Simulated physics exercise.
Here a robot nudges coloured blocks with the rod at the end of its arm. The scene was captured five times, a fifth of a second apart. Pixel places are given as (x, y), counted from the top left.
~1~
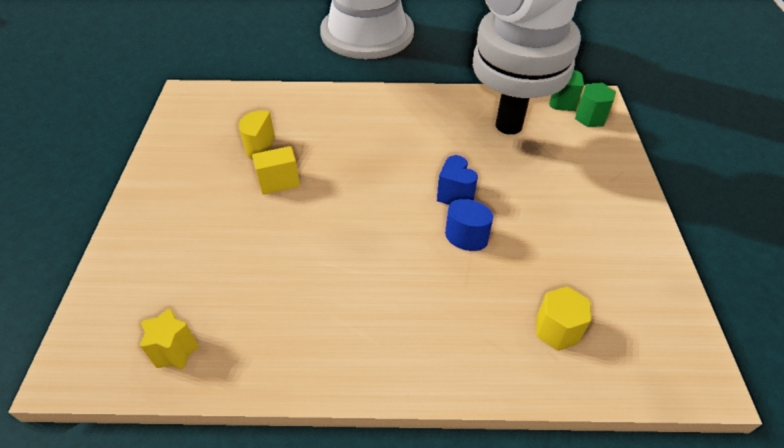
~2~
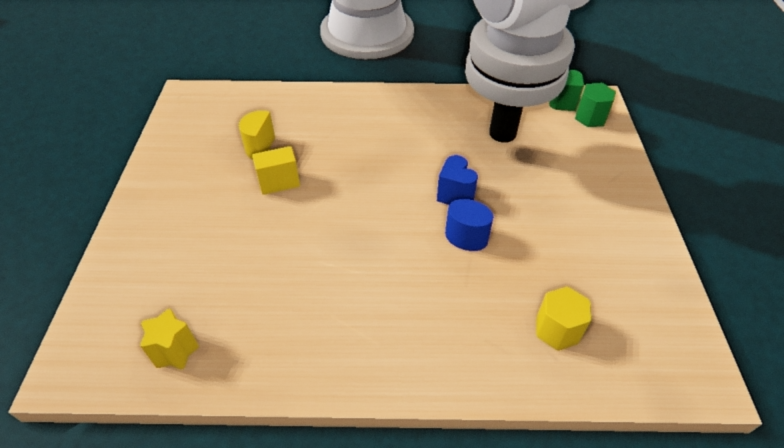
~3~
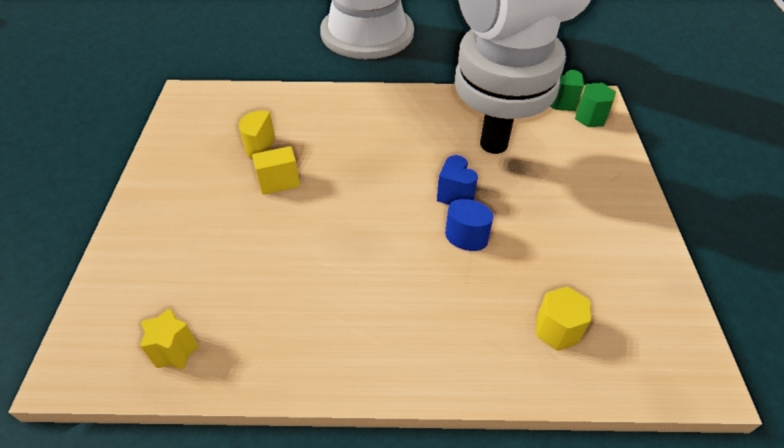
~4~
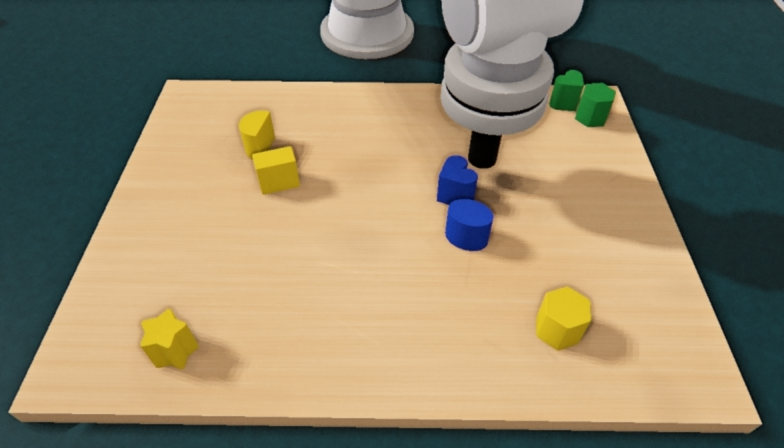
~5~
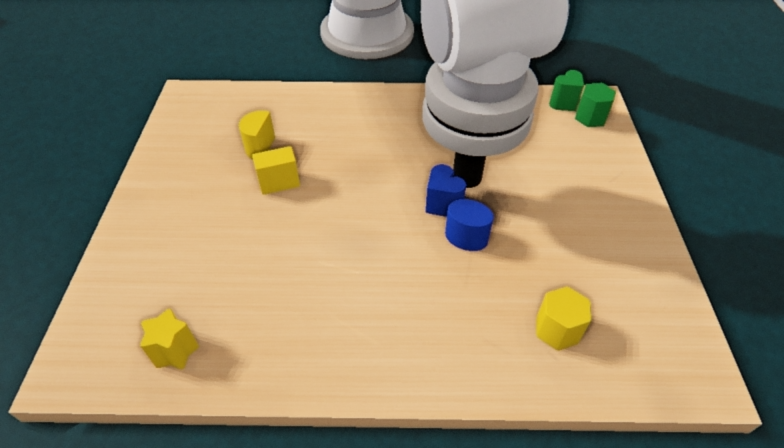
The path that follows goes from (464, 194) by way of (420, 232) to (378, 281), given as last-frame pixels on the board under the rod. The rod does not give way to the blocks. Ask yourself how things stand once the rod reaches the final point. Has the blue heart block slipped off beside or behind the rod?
Yes - that is the case.
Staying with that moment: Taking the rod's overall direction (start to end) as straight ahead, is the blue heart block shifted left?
I believe not.
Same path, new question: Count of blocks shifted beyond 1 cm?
It displaces one.
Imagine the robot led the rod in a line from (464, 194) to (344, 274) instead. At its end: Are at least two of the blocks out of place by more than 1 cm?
It seems not.
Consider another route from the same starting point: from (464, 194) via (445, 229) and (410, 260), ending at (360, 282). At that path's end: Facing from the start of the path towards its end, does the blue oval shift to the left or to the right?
The left.
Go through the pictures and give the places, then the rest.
The first picture shows lower end of the rod at (509, 126), tops of blocks, blue heart block at (458, 169), blue oval at (471, 212).
The second picture shows rod at (503, 134), blocks as before.
The third picture shows rod at (494, 145), blocks as before.
The fourth picture shows rod at (482, 159), blocks as before.
The fifth picture shows rod at (467, 178), blue heart block at (445, 179), blue oval at (471, 212).
The first path, step by step. One third of the way, rod at (436, 203); blue heart block at (412, 204).
Two thirds of the way, rod at (405, 231); blue heart block at (376, 228), turned 15° clockwise.
At the end, rod at (378, 266); blue heart block at (350, 243), turned 65° clockwise; blue oval not moved.
